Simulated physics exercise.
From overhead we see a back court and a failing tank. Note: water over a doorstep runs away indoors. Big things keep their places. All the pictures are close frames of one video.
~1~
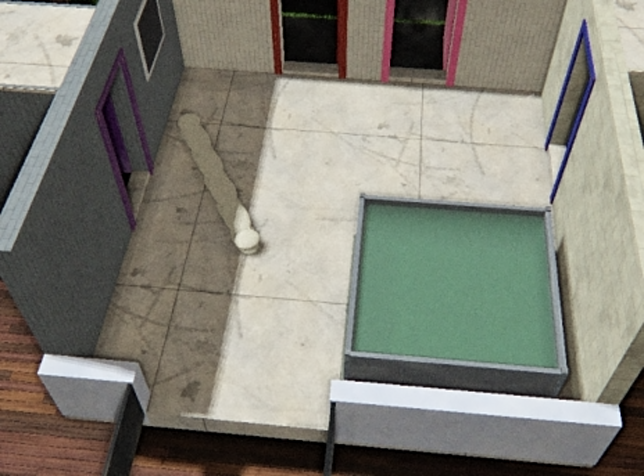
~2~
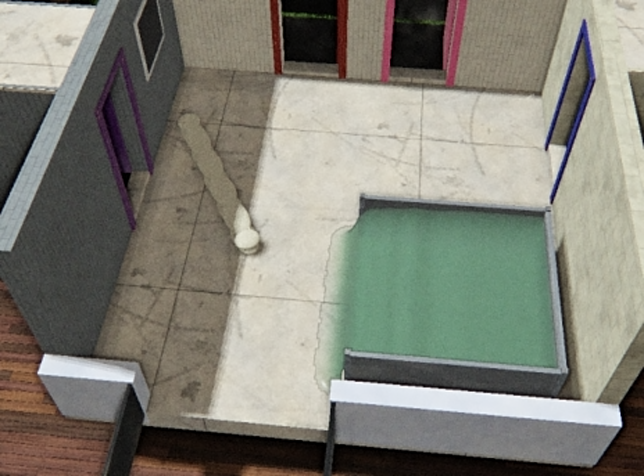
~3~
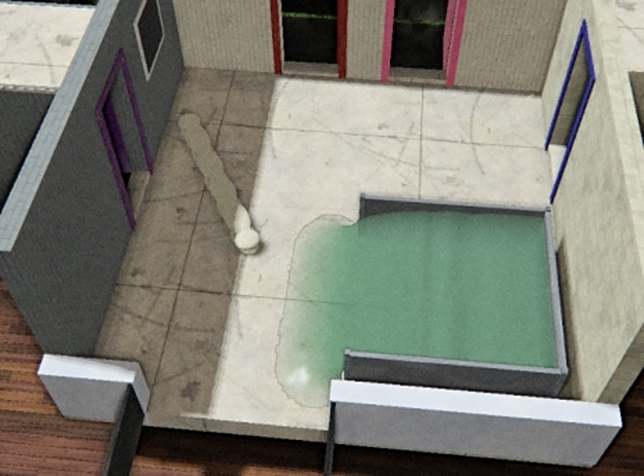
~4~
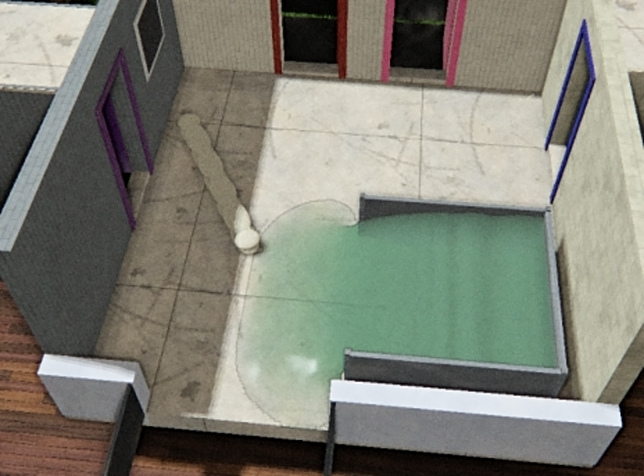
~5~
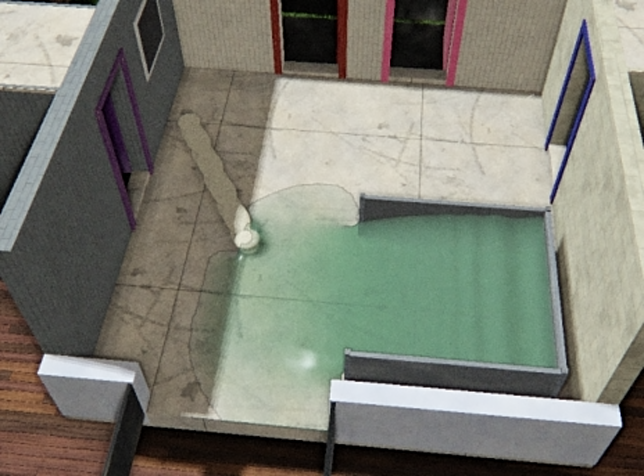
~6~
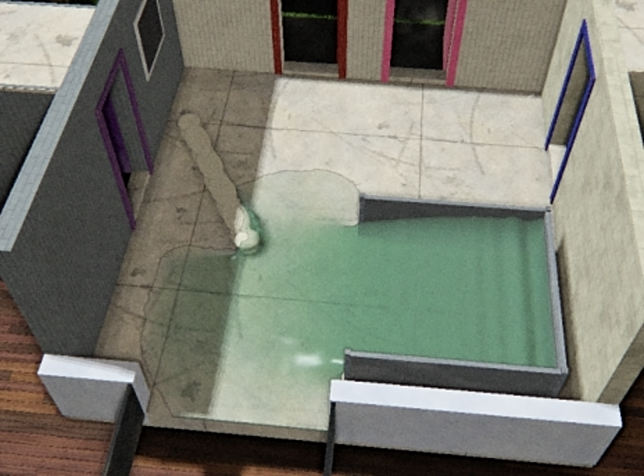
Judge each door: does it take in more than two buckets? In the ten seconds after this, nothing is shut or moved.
My call: The blue door keeps it to two or fewer, the pink door keeps it to two or fewer, the red door takes in more, the purple door takes in more.
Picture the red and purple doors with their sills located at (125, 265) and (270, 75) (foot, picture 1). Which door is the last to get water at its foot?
Result: The one in blue.
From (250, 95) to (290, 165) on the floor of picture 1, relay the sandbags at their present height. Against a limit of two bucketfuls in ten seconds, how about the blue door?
As for the blue, it remains below the threshold.
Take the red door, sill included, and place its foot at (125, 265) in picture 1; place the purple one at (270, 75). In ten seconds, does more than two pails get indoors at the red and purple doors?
The red one crosses the limit, while the purple one crosses the limit.
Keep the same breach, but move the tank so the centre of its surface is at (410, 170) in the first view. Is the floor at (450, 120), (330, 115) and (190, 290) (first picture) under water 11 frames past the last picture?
Readings in order: No flood; no flood; flood.
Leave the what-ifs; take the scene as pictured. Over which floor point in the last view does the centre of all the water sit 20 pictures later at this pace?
Close to (270, 251), I reckon.
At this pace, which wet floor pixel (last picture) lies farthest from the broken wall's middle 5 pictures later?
Somewhere close to (205, 120).
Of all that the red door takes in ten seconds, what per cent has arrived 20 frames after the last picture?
About 25 %.
A moment on, water covers 40 % of the floor; the blue door not reached, the pink door not reached, the red door not reached, the purple door wet at the sill, nothing in.
Next, water covers 50 % of the floor; the blue door not reached, the pink door not reached, the red door not reached, the purple door under two buckets in.
Then, water covers 60 % of the floor; the blue door not reached, the pink door not reached, the red door under two buckets in, the purple door over two buckets in.
Later, water covers 85 % of the floor; the blue door wet at the sill, nothing in, the pink door wet at the sill, nothing in, the red door over two buckets in, the purple door far over two buckets in.
In the end, water covers 95 % of the floor; the blue door wet at the sill, nothing in, the pink door wet at the sill, nothing in, the red door over two buckets in, the purple door far over two buckets in.
